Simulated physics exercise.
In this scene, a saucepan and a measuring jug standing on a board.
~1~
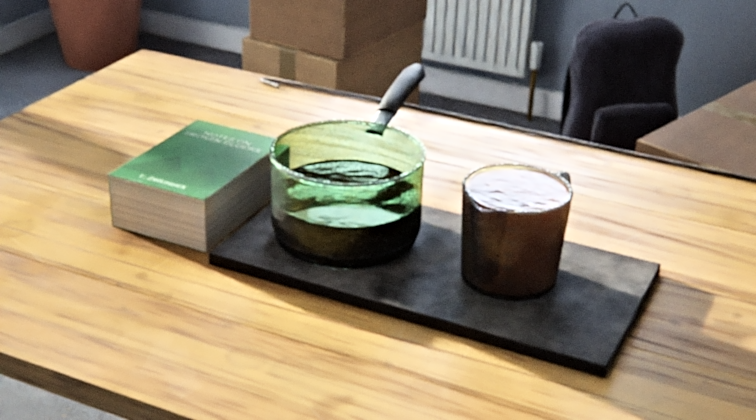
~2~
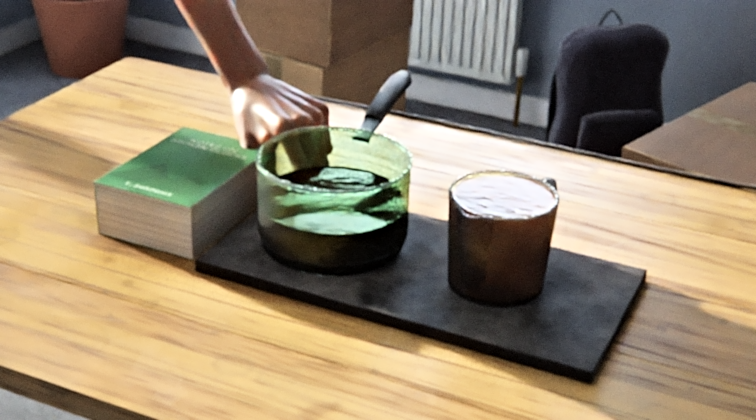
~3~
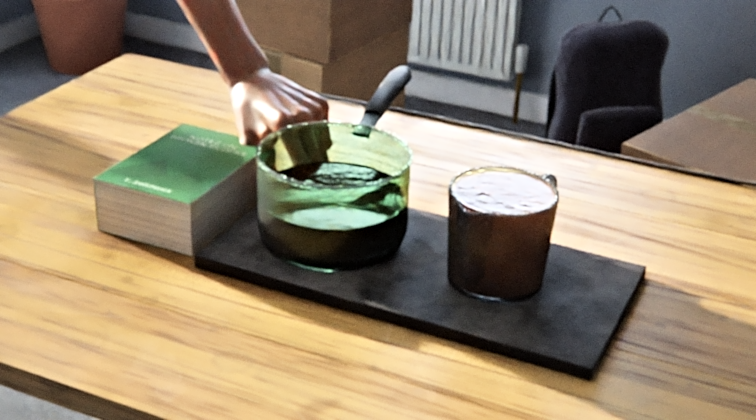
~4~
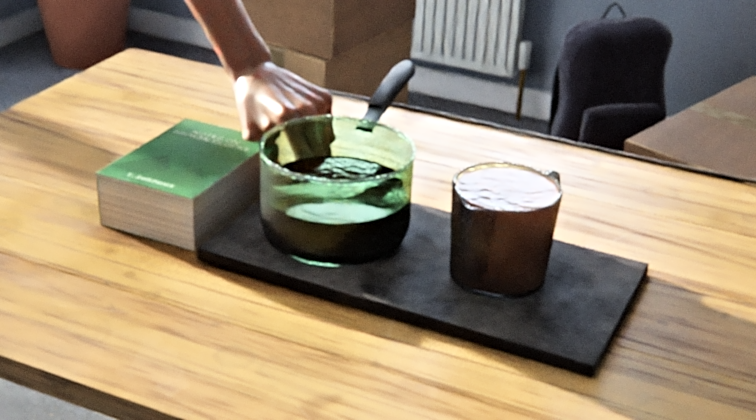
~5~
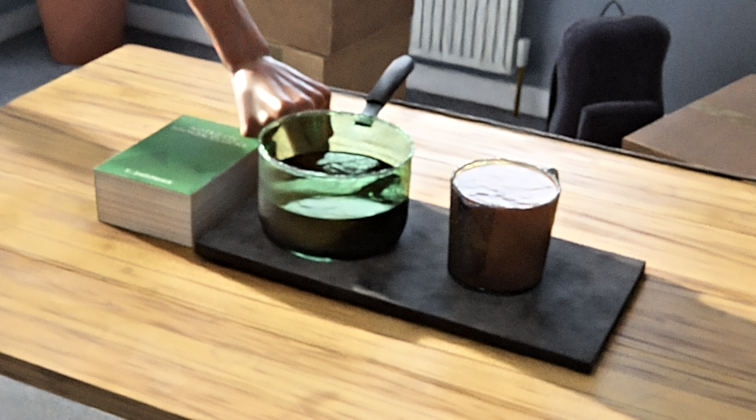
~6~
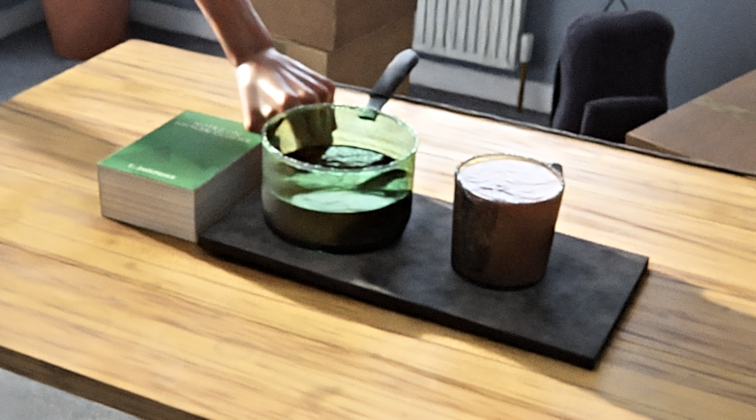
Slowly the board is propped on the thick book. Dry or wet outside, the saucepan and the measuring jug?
Saucepan: No liquid leaves; measuring jug: Some liquid leaves.
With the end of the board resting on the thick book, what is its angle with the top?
About 10°.
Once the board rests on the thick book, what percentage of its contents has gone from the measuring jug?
I'd put it near 6 in a hundred.
Soon after, the board slopes by about 5°; saucepan, nothing has left it; measuring jug, some has gone over its rim.
Later, the board slopes by about 11°; saucepan, nothing has left it; measuring jug, some has gone over its rim.
In the end, the board slopes by about 10°, resting on the thick book; saucepan, nothing has left it; measuring jug, some has gone over its rim.
